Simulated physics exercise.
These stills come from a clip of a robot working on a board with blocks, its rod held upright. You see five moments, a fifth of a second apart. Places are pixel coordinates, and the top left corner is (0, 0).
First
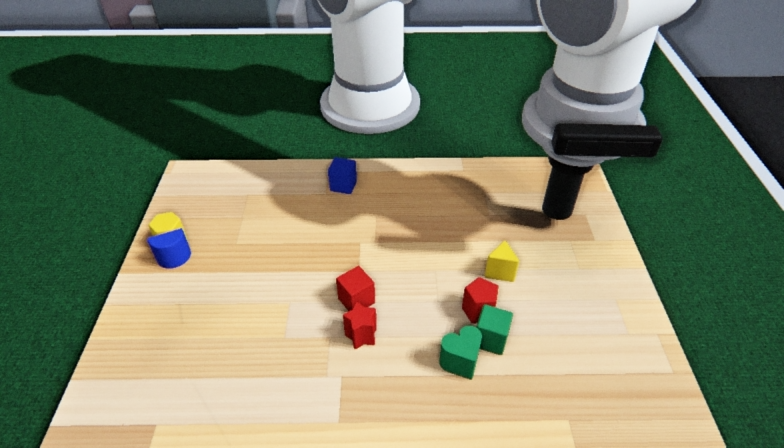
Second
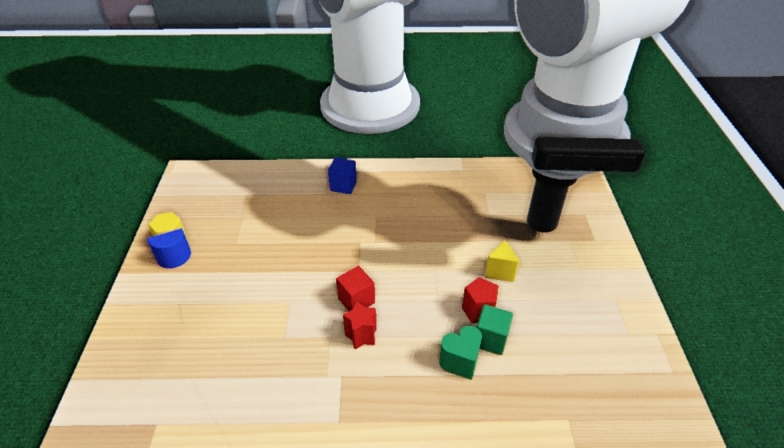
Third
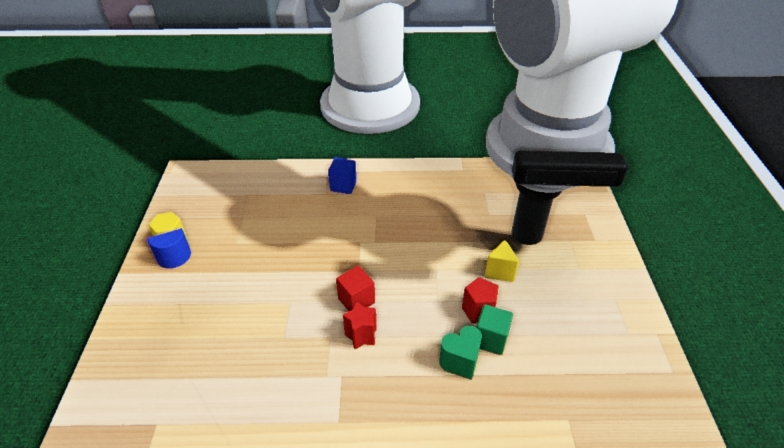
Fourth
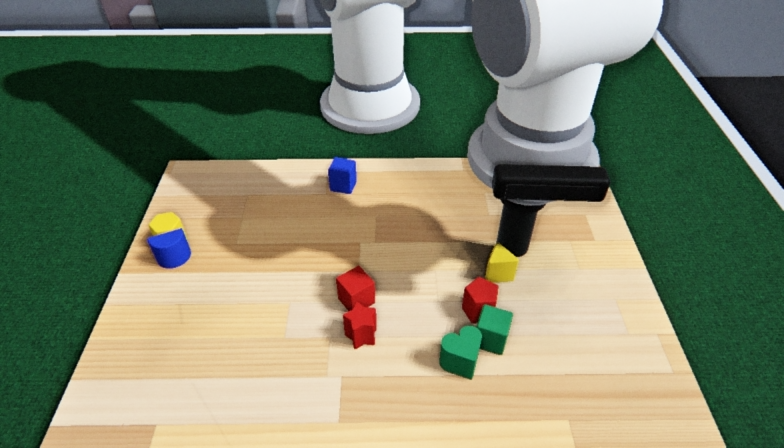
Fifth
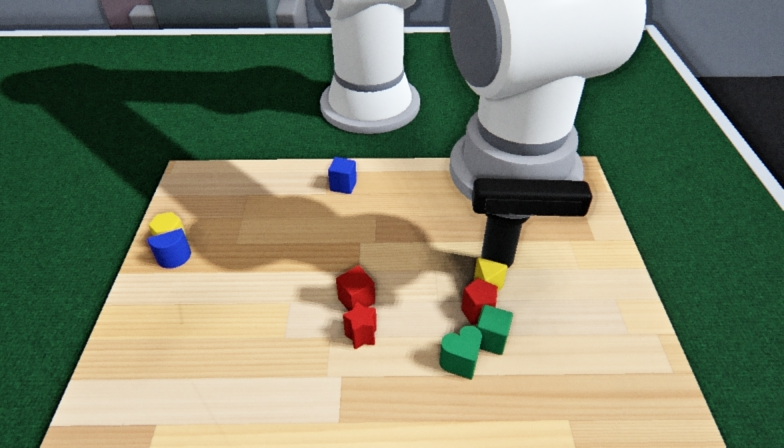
A robot arm moves its black rod down-left and nudges the yellow triangular block slightly.
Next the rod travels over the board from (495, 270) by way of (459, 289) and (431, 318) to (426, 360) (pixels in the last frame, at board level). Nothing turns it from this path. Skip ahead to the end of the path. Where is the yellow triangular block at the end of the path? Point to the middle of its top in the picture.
I predict (401, 353).
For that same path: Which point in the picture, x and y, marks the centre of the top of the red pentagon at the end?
I predict (464, 311).
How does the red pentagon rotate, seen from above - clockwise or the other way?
Against the clock.
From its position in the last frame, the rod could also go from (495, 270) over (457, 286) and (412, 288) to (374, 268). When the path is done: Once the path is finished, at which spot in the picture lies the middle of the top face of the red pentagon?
My prediction: (468, 302).
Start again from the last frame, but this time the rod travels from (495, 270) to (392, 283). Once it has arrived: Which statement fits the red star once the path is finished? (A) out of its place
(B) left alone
That would be B.
The first path, step by step. One third of the way, rod (460, 278); red pentagon (467, 304), turned 65° anticlockwise; yellow triangular block (449, 288); green square block (497, 322).
Two thirds of the way, rod (432, 307); red pentagon (465, 308), turned 90° anticlockwise; yellow triangular block (419, 319); green square block (498, 322).
At the end, rod (426, 348); green heart block (467, 347), turned 15° anticlockwise; red pentagon (464, 311), turned 105° anticlockwise; yellow triangular block (401, 353), turned 45° clockwise; green square block (498, 322).
